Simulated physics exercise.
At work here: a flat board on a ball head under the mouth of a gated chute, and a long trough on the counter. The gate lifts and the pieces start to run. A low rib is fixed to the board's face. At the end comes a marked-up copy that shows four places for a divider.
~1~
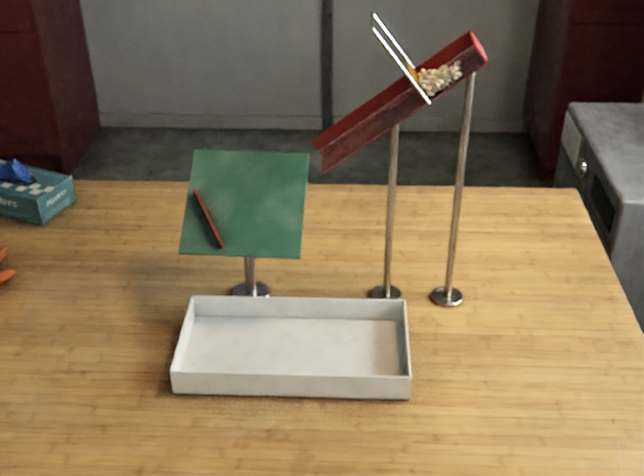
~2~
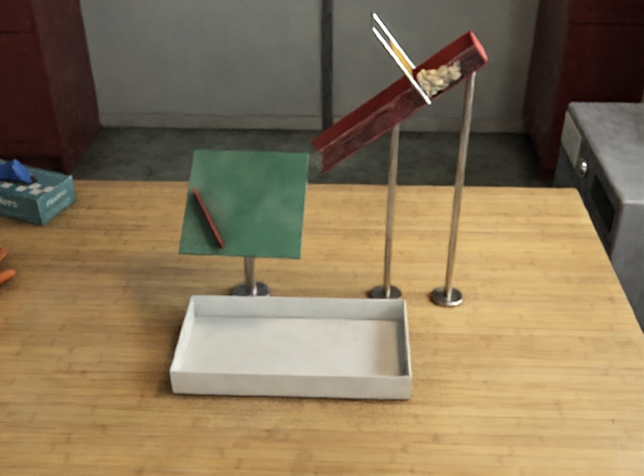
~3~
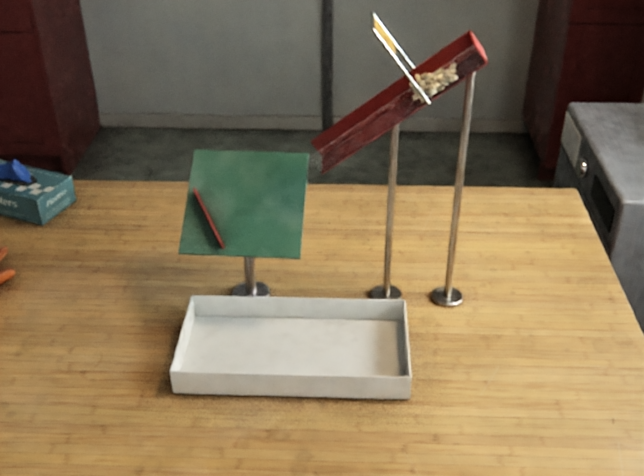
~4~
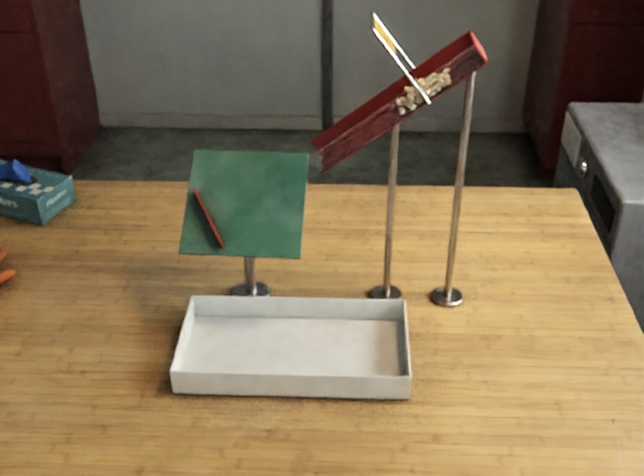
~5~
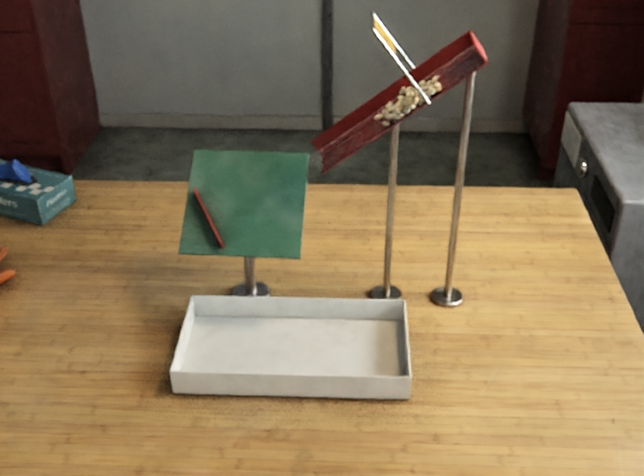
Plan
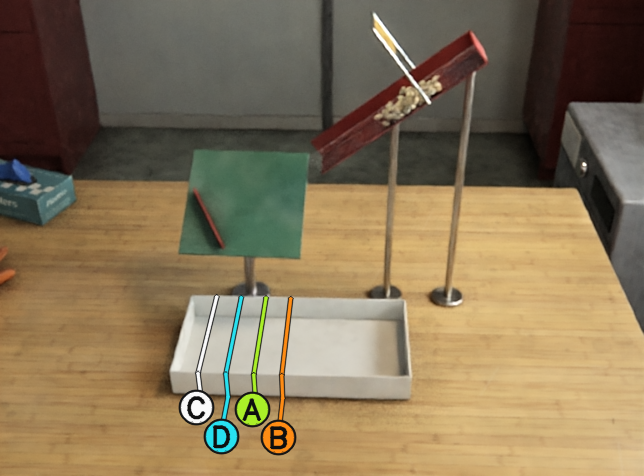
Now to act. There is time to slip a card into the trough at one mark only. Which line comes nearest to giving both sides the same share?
I would pick line D.
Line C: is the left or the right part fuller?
The right side.
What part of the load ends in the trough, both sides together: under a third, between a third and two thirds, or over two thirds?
About that: Over two thirds.
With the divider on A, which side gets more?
Left.
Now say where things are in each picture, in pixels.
Load behind the gate near (439, 80), white beans; lip of the chute near (322, 165), sloping fairly steeply, in the first picture.
Middle of the board near (245, 202), tilted fairly steeply; middle of its low edge near (239, 256); of its high edge near (251, 151), in the second picture.
Front corners of the trough near (171, 371) and (411, 377), empty; front of the load near (415, 98), in the third picture.
Middle of the load near (426, 90); its front near (399, 103), close to a quarter of the way to the lip; rib from (194, 188) to (222, 244), in the fourth picture.
Middle of the load near (414, 99); its front near (378, 117), close to a third of the way to the lip, in the fifth picture.
On the marked copy, line A crosses the front rim at (253, 373); line B crosses the front rim at (281, 374); line C crosses the front rim at (198, 372); line D crosses the front rim at (226, 373).
With A, of what is caught, the bulk on the left of the divider, a small share on the right.
With B, of what is caught, all but a few on the left of the divider, only a few on the right.
With C, of what is caught, close to a quarter on the left of the divider, the bulk on the right.
With D, of what is caught, close to two thirds on the left of the divider, close to a third on the right.
